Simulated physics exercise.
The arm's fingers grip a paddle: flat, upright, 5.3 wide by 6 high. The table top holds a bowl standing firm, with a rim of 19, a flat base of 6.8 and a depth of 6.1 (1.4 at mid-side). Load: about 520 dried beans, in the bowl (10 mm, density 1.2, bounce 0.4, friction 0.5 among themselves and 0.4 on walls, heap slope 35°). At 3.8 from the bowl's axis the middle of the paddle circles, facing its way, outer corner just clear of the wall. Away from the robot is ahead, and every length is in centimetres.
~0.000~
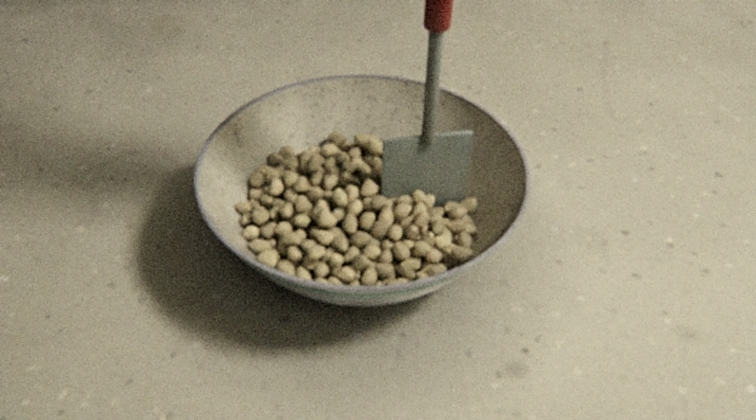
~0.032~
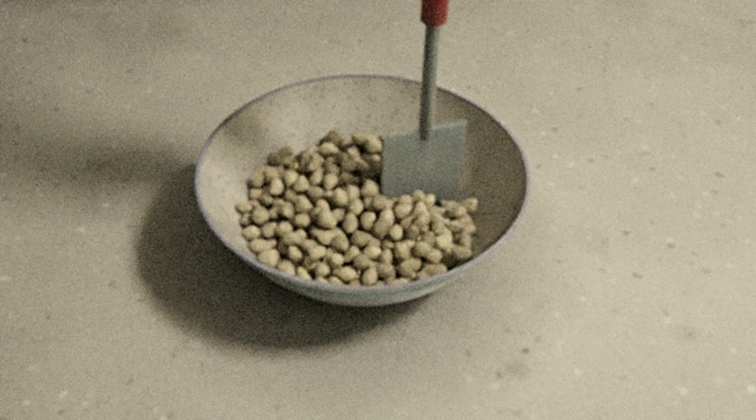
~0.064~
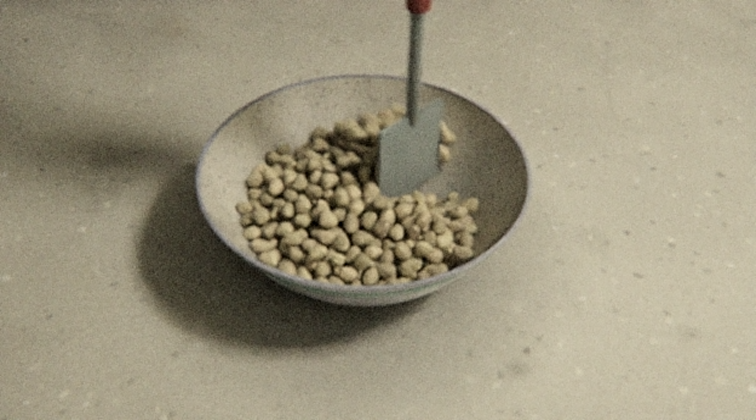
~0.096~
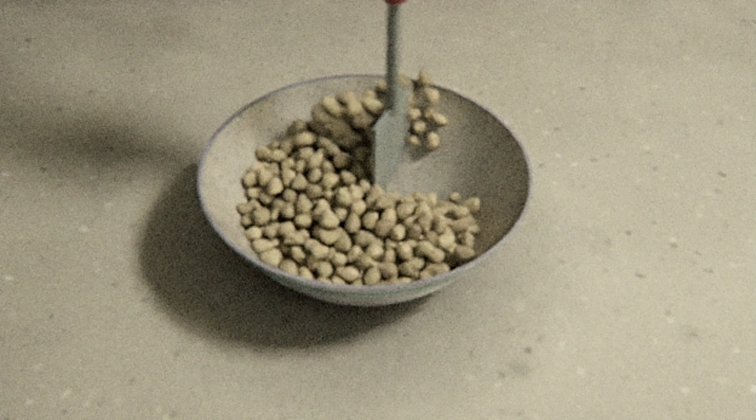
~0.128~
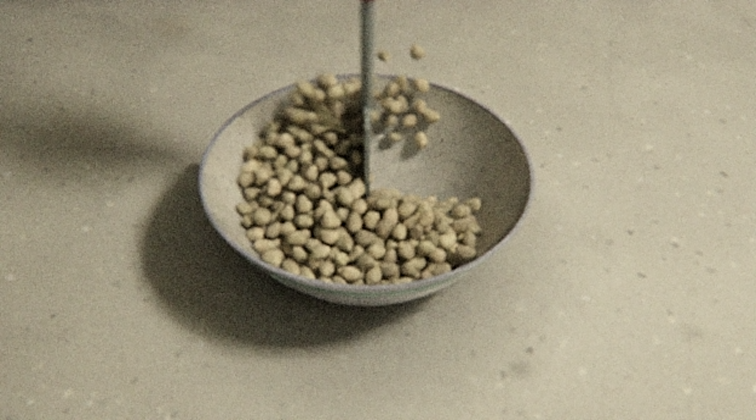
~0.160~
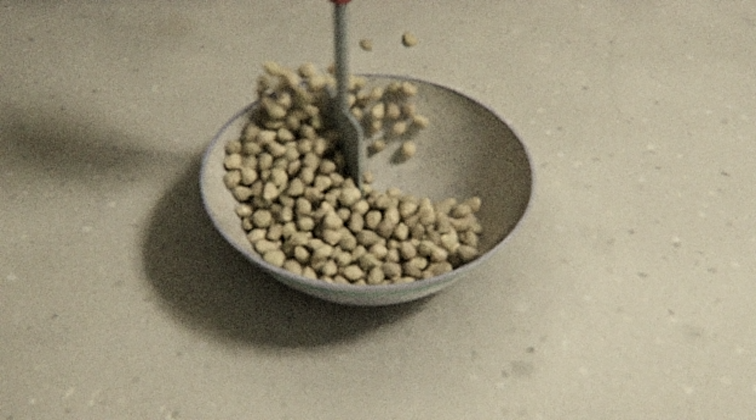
The video shows a red-handled paddle sweeping leftward and turning through small tan beans in a shallow bowl on a speckled table top, pushing them up toward the back left rim while a few fly into the air.
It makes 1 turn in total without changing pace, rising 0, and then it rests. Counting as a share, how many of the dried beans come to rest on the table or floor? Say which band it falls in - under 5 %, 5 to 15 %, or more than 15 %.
It falls above 15 %.
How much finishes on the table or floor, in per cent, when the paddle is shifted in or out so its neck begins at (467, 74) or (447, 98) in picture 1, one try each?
About 0 and 25 per cent.
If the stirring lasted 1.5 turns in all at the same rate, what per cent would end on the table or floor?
I'd expect some 35 per cent.
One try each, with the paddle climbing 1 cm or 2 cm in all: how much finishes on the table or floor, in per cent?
Some 20 and 15 per cent.
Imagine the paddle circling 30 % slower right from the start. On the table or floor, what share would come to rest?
I'd say close to 10 %.
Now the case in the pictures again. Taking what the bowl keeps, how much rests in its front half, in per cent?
Roughly 35 percent of it.
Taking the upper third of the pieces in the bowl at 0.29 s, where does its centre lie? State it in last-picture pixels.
About (284, 223).
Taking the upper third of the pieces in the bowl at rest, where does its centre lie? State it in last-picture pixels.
Looks like roughly (420, 153) to me.
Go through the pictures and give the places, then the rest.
In the first frame, the paddle neck at (430, 114), 0° round; upper third of the load around (355, 198), from x 245 to 470, top at y 140; 522 in the bowl.
In the second frame, the paddle neck at (427, 108), 10° round; upper third of the load around (355, 195), from x 245 to 470, top at y 140.
In the third frame, the paddle neck at (413, 94), 33° round; upper third of the load around (357, 175), from x 245 to 470, top at y 110.
In the fourth frame, the paddle neck at (392, 85), 57° round; upper third of the load around (345, 161), from x 245 to 470, top at y 80.
In the fifth frame, the paddle neck at (367, 82), 82° round; upper third of the load around (329, 151), from x 245 to 475, top at y 55; 521 in the bowl, 1 in flight or on the tool.
In the sixth frame, the paddle neck at (342, 85), 106° round; upper third of the load around (305, 146), from x 230 to 475, top at y 40; 520 in the bowl, 2 in flight or on the tool.
After 0.29 s, 201° round, highest piece 9 above the table; 491 in the bowl, 8 on the table or floor, 23 in flight or on the tool.
After 0.41 s, 297° round, highest piece 9 above the table; 443 in the bowl, 55 on the table or floor, 24 in flight or on the tool.
After 0.68 s, 0° round, highest piece 6 above the table; 396 in the bowl, 126 on the table or floor.
After 1.38 s, 0° round, highest piece 6 above the table; 396 in the bowl, 126 on the table or floor.
In the end, 396 in the bowl, 126 on the table or floor. That is 24 % on the table or floor.
